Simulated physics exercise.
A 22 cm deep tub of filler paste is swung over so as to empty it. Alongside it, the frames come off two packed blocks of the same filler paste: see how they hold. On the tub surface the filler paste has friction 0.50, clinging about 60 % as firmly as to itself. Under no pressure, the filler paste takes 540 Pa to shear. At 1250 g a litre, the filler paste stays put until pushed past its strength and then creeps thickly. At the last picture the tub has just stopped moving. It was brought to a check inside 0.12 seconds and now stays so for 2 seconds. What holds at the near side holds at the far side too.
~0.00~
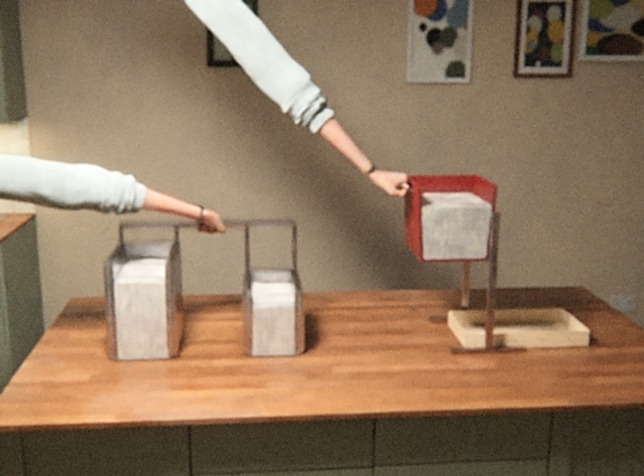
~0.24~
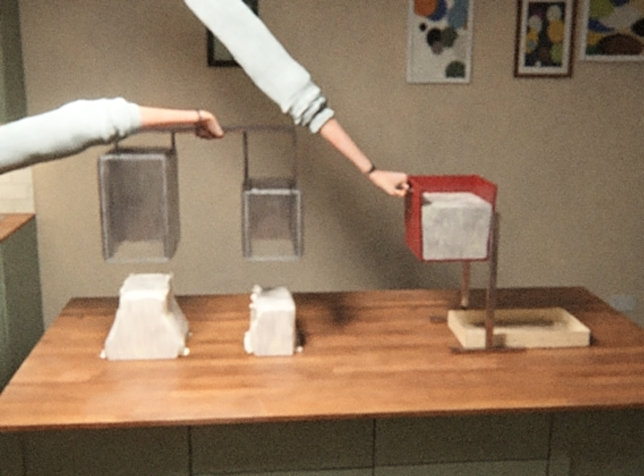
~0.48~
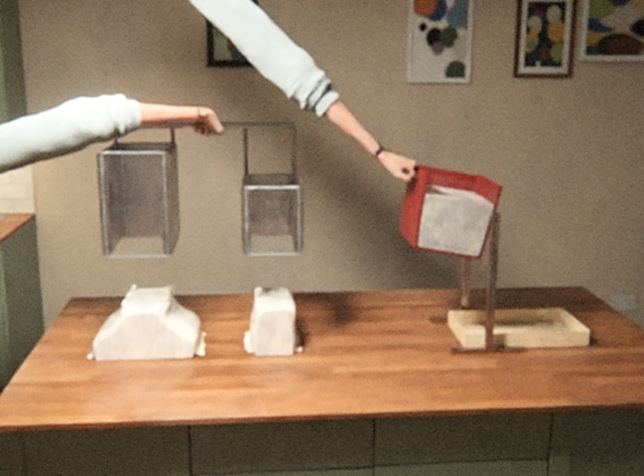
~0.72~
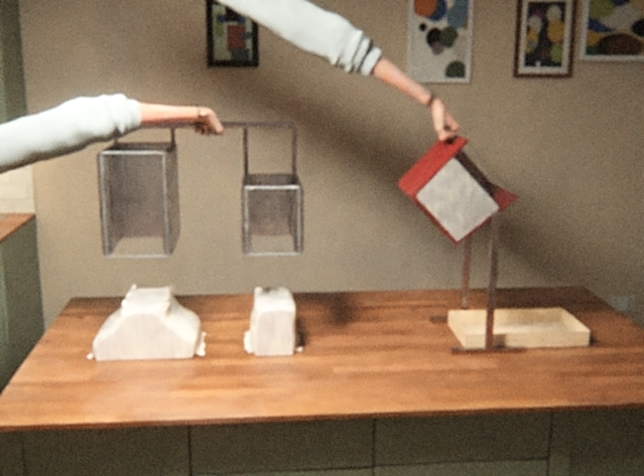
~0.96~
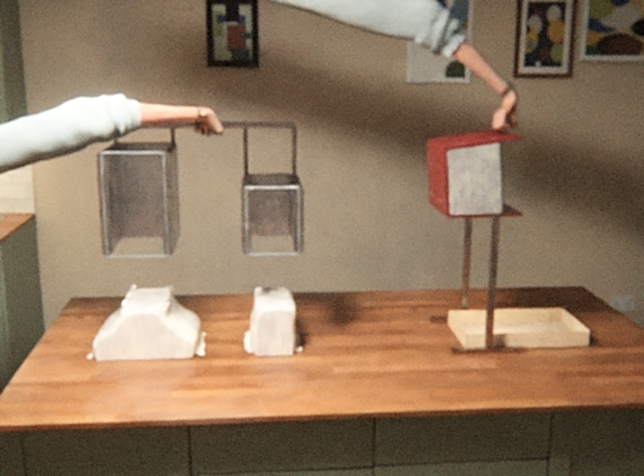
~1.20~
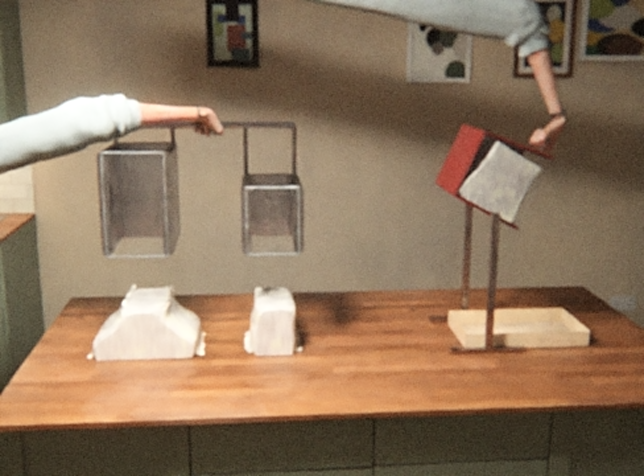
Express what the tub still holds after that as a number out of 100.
Something like 0 per cent.
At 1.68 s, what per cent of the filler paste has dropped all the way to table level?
About 95 %.
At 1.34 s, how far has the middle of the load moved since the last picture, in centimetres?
Shift: Roughly 11 cm.
After 1.34 s, the tub is at 114 degrees and holds 59 %.
After 1.51 s, the tub is at 114 degrees and holds 1 %.
After 1.68 s, the tub is at 114 degrees and holds 0 %.
After 1.85 s, the tub is at 114 degrees and holds 0 %.
After 3.20 s, at the end, the tub is at 114 degrees and holds 0 %.
